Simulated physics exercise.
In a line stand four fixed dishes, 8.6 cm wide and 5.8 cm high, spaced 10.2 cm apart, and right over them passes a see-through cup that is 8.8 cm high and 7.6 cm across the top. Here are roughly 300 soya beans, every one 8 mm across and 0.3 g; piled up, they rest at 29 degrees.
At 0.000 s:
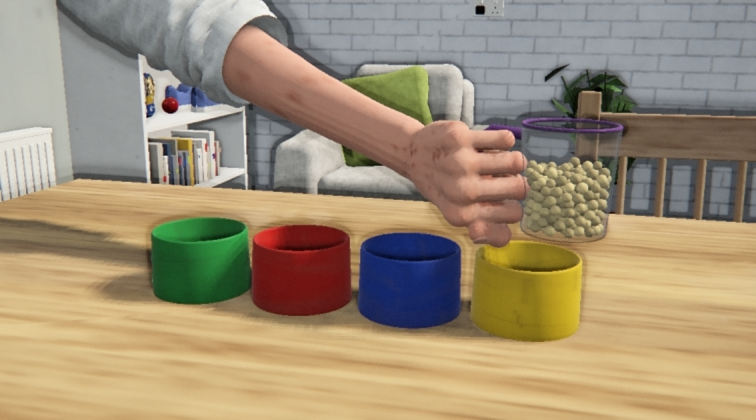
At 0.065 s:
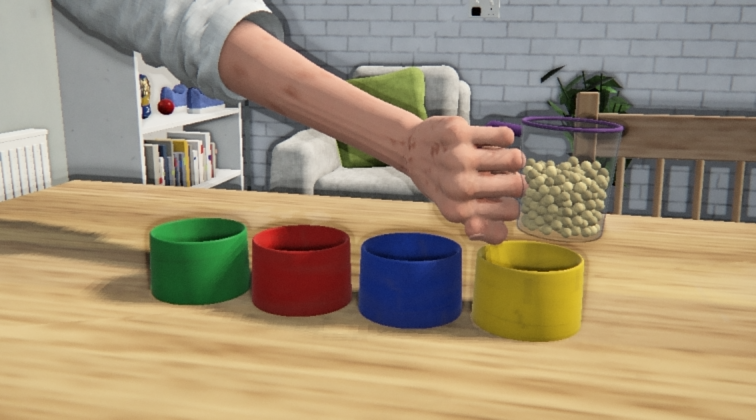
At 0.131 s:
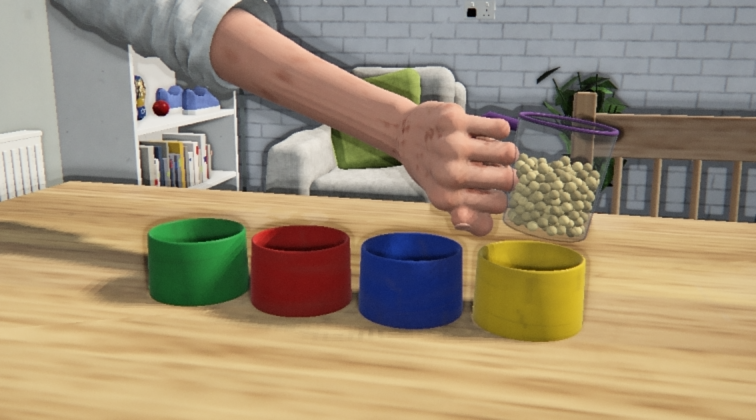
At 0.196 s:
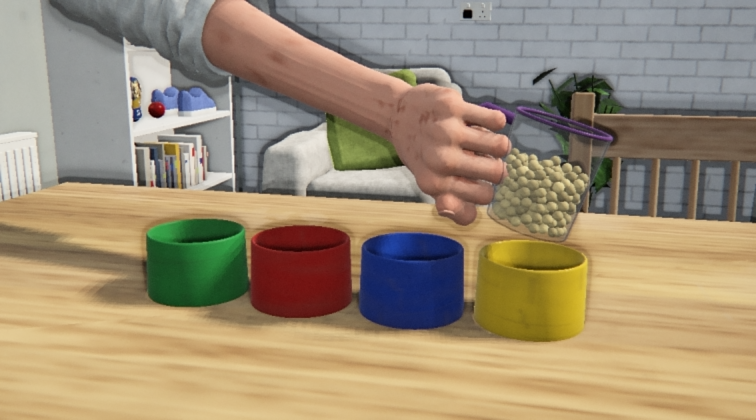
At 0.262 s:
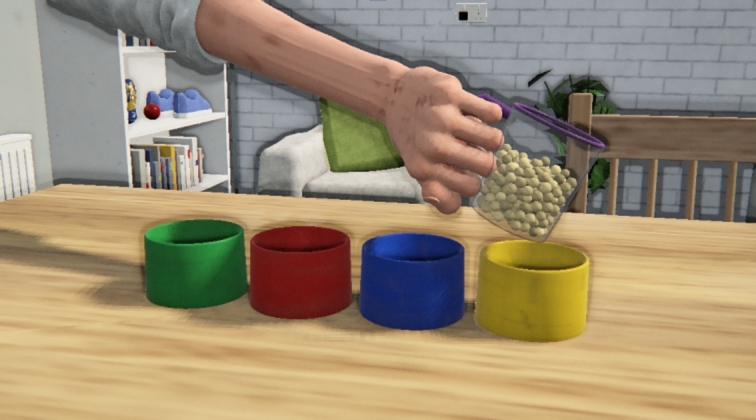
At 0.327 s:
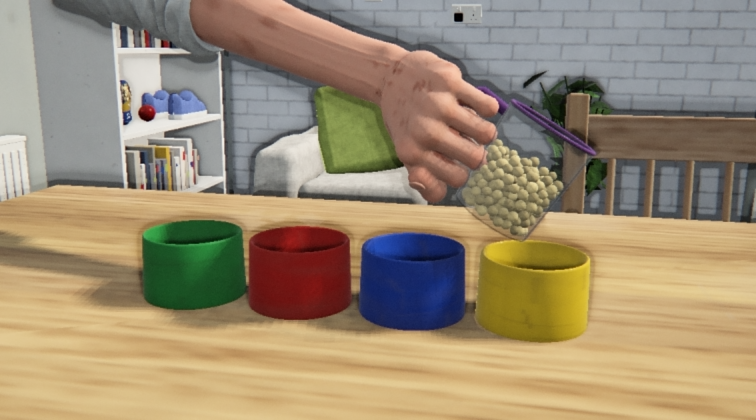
A hand held a clear cup of pale beans above a yellow dish, at the right end of a row with blue, red and green ones, then tilted it rightward while drifting slightly left.
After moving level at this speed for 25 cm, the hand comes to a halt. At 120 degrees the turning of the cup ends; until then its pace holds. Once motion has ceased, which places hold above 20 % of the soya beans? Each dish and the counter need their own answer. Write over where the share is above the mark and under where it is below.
Red: Under; blue: Over; green: Under; yellow: Under; counter: Under.
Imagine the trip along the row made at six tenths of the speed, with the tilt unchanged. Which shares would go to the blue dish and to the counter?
Shares: Blue 10, counter 30.
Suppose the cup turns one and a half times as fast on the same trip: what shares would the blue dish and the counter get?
The blue dish would get 40 and the counter 30.
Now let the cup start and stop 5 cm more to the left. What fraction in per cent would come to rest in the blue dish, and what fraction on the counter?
Shares would be blue 40 and counter 30.
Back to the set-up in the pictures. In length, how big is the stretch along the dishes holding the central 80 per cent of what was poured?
That stretch comes to around 6 cm.
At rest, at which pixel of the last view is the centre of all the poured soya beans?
I'd say roughly (410, 285).
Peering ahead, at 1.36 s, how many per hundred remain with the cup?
Some 5 per cent.
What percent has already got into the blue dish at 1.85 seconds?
Roughly 95 %.
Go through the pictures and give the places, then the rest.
The first frame shows cup at (567, 179), tilt 0 degrees, lip at (621, 127), moved 0.0 cm; middle of the pieces at (564, 199); yellow dish at (528, 257); blue dish at (411, 247); red dish at (302, 238); green dish at (200, 230).
The second frame shows cup at (565, 178), tilt 2 degrees, lip at (621, 128), moved 0.3 cm; middle of the pieces at (561, 198).
The third frame shows cup at (556, 176), tilt 8 degrees, lip at (617, 132), moved 1.1 cm; middle of the pieces at (550, 196).
The fourth frame shows cup at (545, 175), tilt 16 degrees, lip at (610, 138), moved 2.1 cm; middle of the pieces at (536, 194).
The fifth frame shows cup at (533, 174), tilt 23 degrees, lip at (603, 146), moved 3.2 cm; middle of the pieces at (522, 192).
The sixth frame shows cup at (521, 173), tilt 31 degrees, lip at (593, 153), moved 4.2 cm; middle of the pieces at (508, 189); yellow dish at (535, 255); blue dish at (413, 247); red dish at (300, 240); green dish at (193, 233). Its pace works out near 115 degrees a second; the hand travels 16 cm a second.
After 0.95 s, tilt 102 degrees; cup holds 95 %.
After 1.36 s, tilt 120 degrees; cup holds 5 %, blue 90 %.
Then, at 1.85 s, tilt 120 degrees; cup holds 0 %, blue 95 %.
At rest (2.2 s), red 0 %, blue 95 %, green 0 %, yellow 0 %, counter 5 %.
